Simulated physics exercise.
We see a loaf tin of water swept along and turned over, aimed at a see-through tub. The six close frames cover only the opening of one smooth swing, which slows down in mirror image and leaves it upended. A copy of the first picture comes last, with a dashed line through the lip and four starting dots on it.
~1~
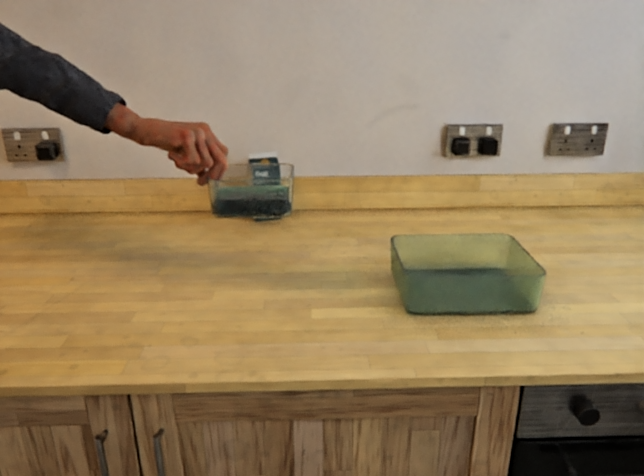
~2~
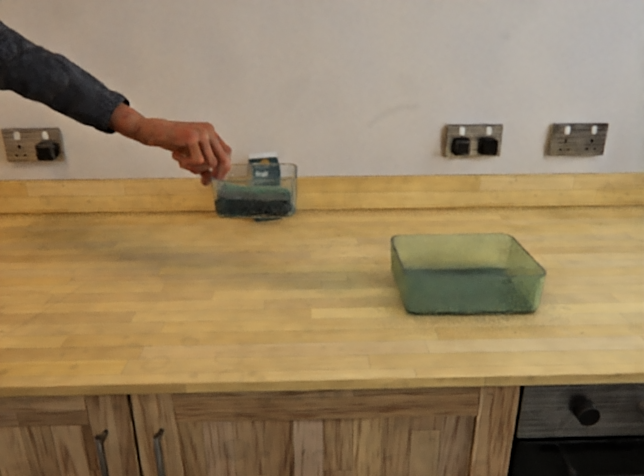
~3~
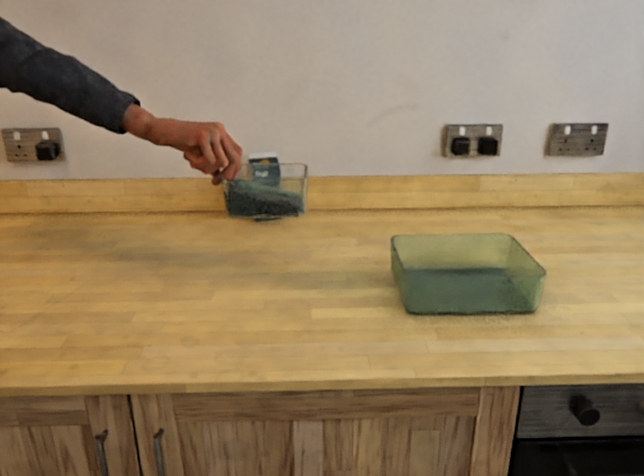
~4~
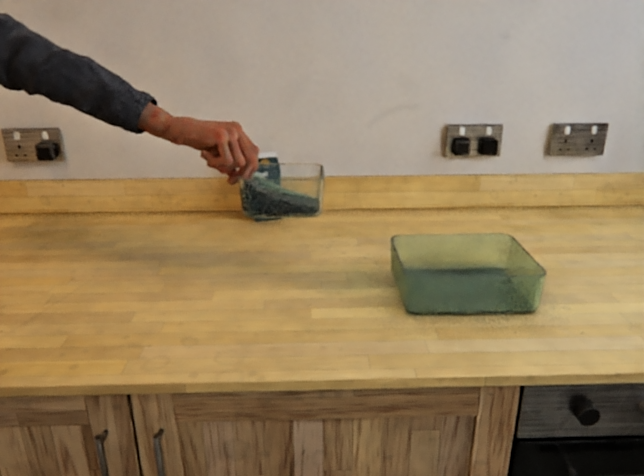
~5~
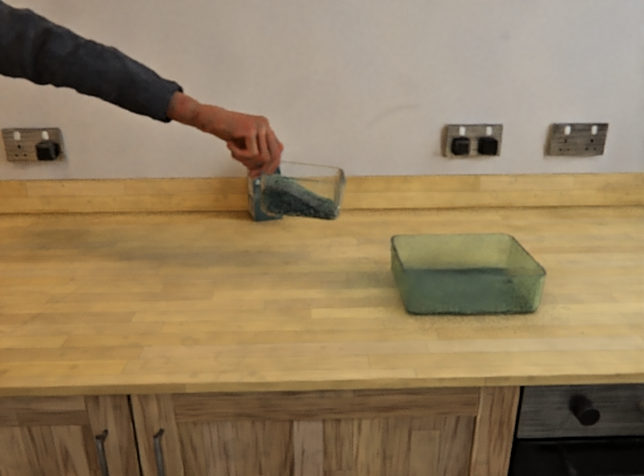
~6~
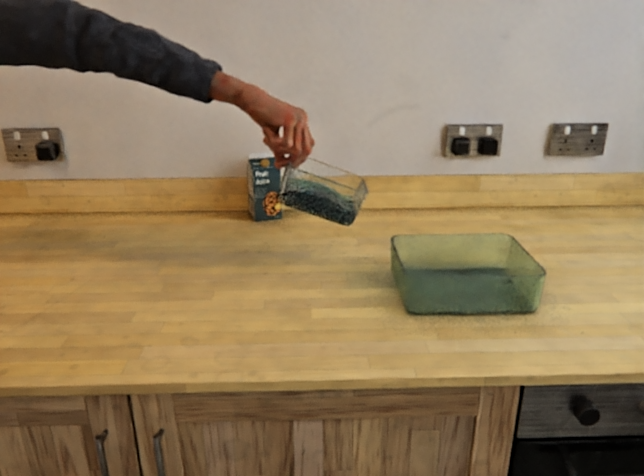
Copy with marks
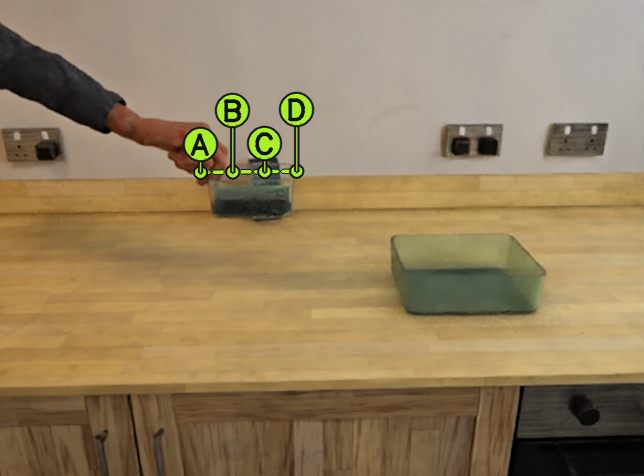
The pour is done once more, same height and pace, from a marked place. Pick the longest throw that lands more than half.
Choose C.
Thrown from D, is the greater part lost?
No.
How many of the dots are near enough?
Two of the four.
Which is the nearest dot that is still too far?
Here it is dot B.
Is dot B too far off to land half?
Yes, it does.
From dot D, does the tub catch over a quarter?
Yes.
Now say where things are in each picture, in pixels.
Upright, lip at (292, 171); tub from (404, 312) to (537, 310); nothing has left yet.
Upright, lip at (295, 171); nothing has left yet.
Upright, lip at (306, 171); nothing has left yet.
Upright, lip at (322, 171); nothing has left yet.
Tipped about 7°, lip at (343, 175); nothing has left yet.
Tipped about 21°, lip at (365, 185); nothing has left yet.
On the marked copy, A at (200, 172); B at (232, 172); C at (264, 171); D at (296, 171).
If A is chosen, about 0 % lands in the tub, 99 % falls short.
If B is chosen, about 31 % lands in the tub, 65 % falls short and 5 % goes beside or beyond.
If C is chosen, about 71 % lands in the tub, 20 % falls short and 9 % goes beside or beyond.
If D is chosen, about 81 % lands in the tub, 7 % falls short and 12 % goes beside or beyond.
